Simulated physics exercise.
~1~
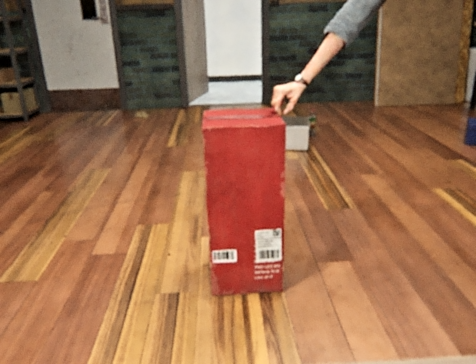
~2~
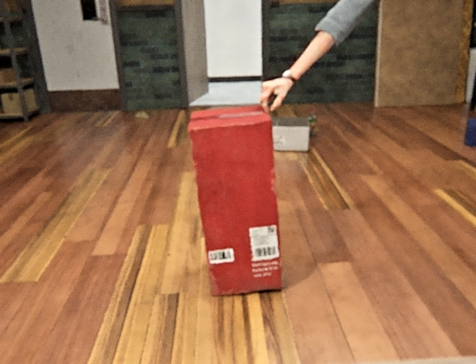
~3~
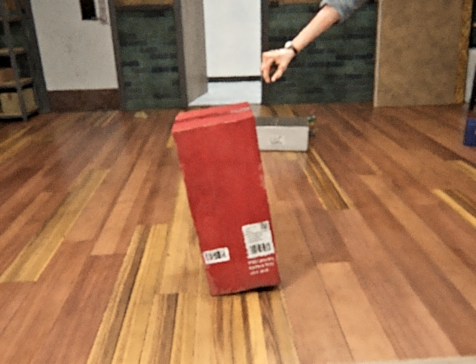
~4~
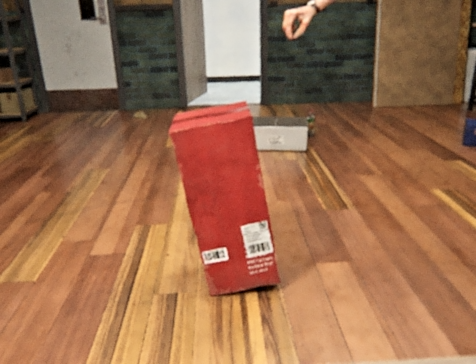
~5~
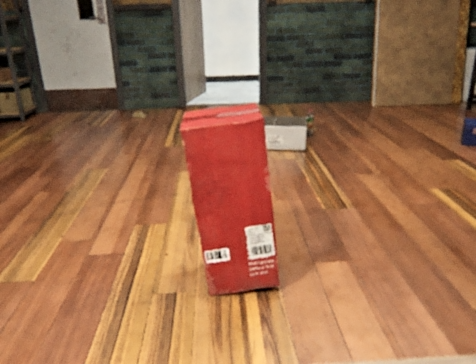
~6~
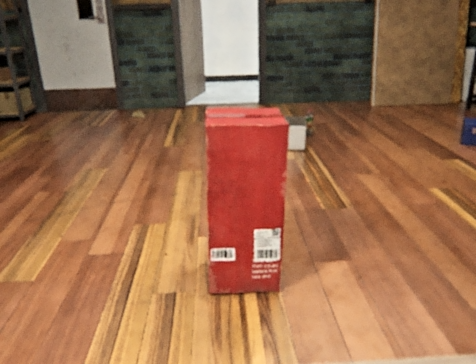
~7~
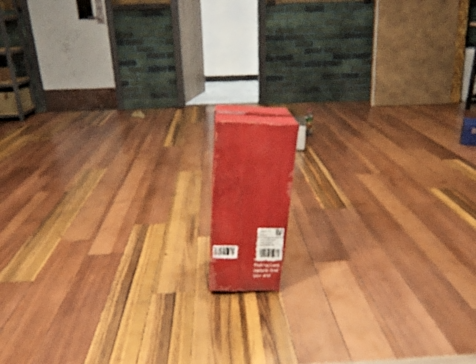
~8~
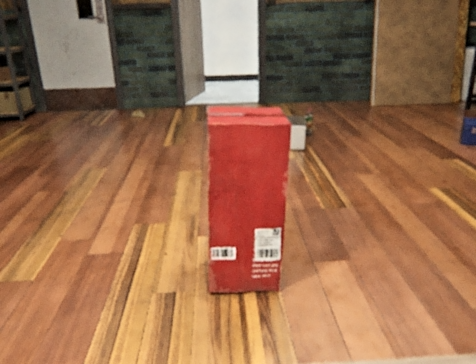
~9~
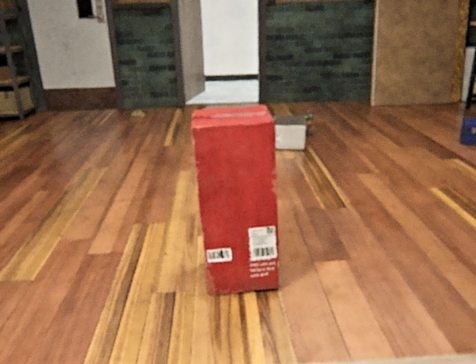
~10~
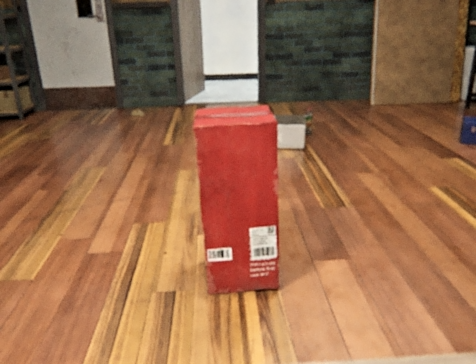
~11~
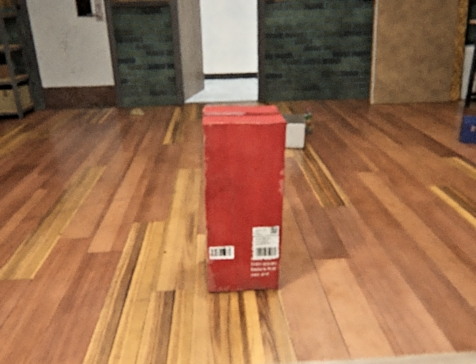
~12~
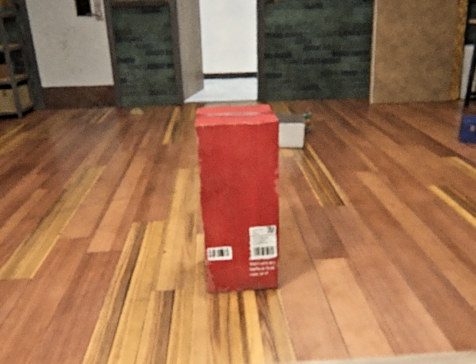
A hand tips a red parcel left and lets go, and it rocks back upright.
